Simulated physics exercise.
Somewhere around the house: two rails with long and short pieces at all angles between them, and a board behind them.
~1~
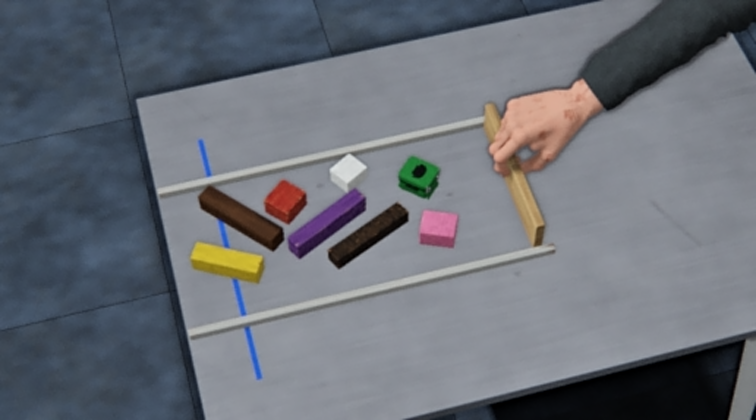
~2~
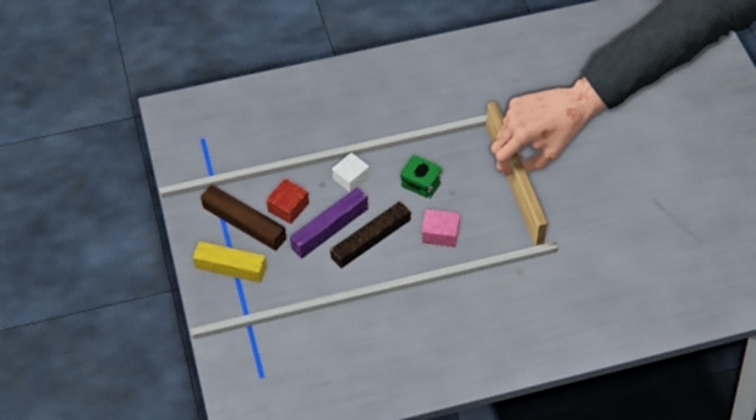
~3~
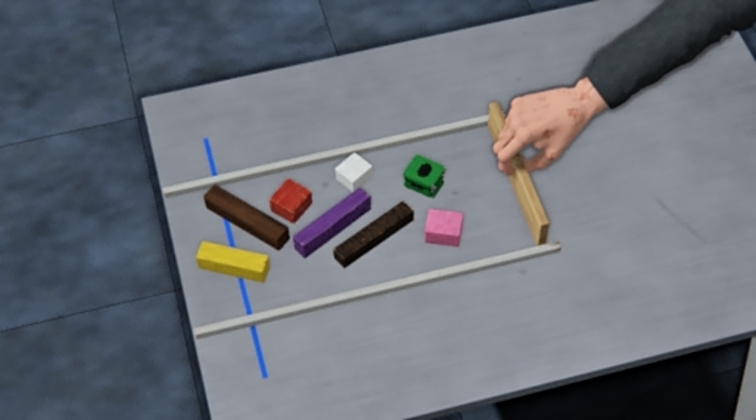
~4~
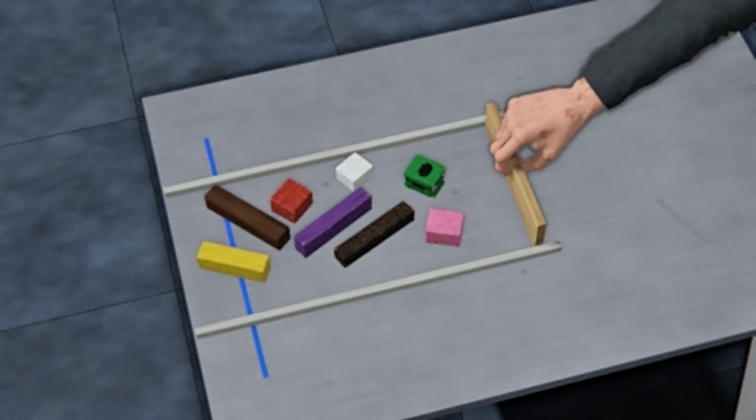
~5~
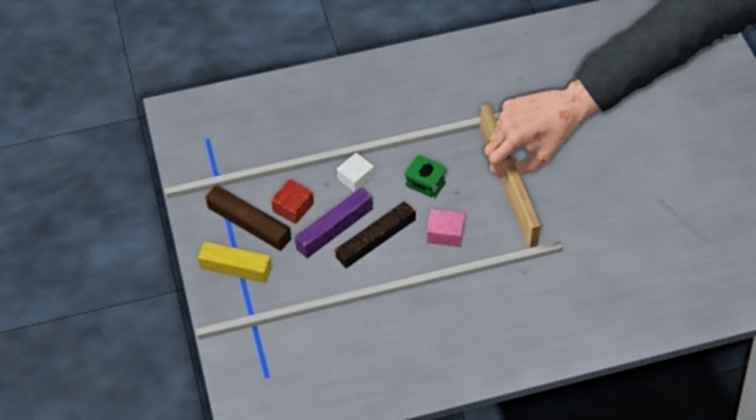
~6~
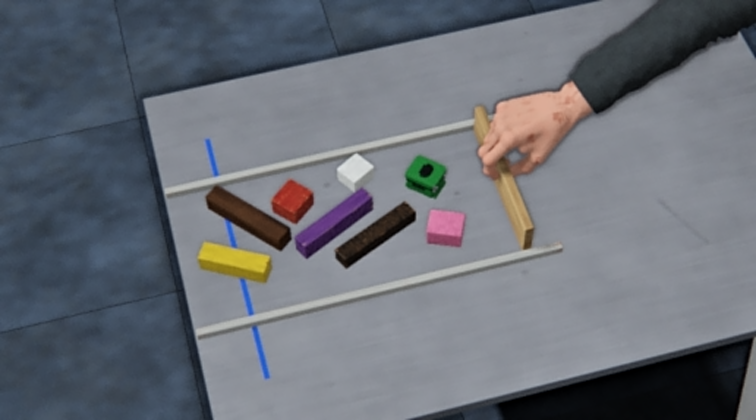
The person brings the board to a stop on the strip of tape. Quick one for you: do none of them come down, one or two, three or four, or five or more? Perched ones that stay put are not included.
The table loses one piece, perhaps two.
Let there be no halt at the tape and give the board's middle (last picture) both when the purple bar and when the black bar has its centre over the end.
The middle is at (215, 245) when it's the purple bar, and at (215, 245) when it's the black bar.
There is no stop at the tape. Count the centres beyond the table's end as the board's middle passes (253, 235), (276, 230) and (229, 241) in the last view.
1; 0; 2.
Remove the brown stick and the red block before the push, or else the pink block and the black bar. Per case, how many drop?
The first count is 1 and the second is 0.
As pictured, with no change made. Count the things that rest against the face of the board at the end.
Total: 5.
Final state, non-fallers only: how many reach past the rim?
It totals 3.
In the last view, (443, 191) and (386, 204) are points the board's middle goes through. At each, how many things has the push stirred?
First 2 and then 5.
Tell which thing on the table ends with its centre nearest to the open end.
Going by centres, it is the red block.
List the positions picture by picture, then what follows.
In the first picture, yellow bar (228, 263); brown stick (241, 218); red block (286, 202); board (513, 174); tape (228, 252).
In the second picture, brown stick (244, 218); pink block (441, 228).
In the third picture, red block (291, 201); white block (354, 173).
In the fourth picture, yellow bar (234, 262); board (514, 174).
In the fifth picture, brown stick (248, 218); green case (426, 177).
In the sixth picture, yellow bar (235, 263); brown stick (248, 218); red block (293, 202); board (503, 177); tape (235, 251).
A little later, none off yet; yellow bar at rest near (235, 263); brown stick at rest near (248, 218); red block at rest near (293, 202).
Next, none off yet; yellow bar shifted a little near (226, 272); brown stick shifted a little near (236, 219); red block shifted about its own width near (259, 207).
When it is over, the number that fall off is one or two; down, brown stick and yellow bar.
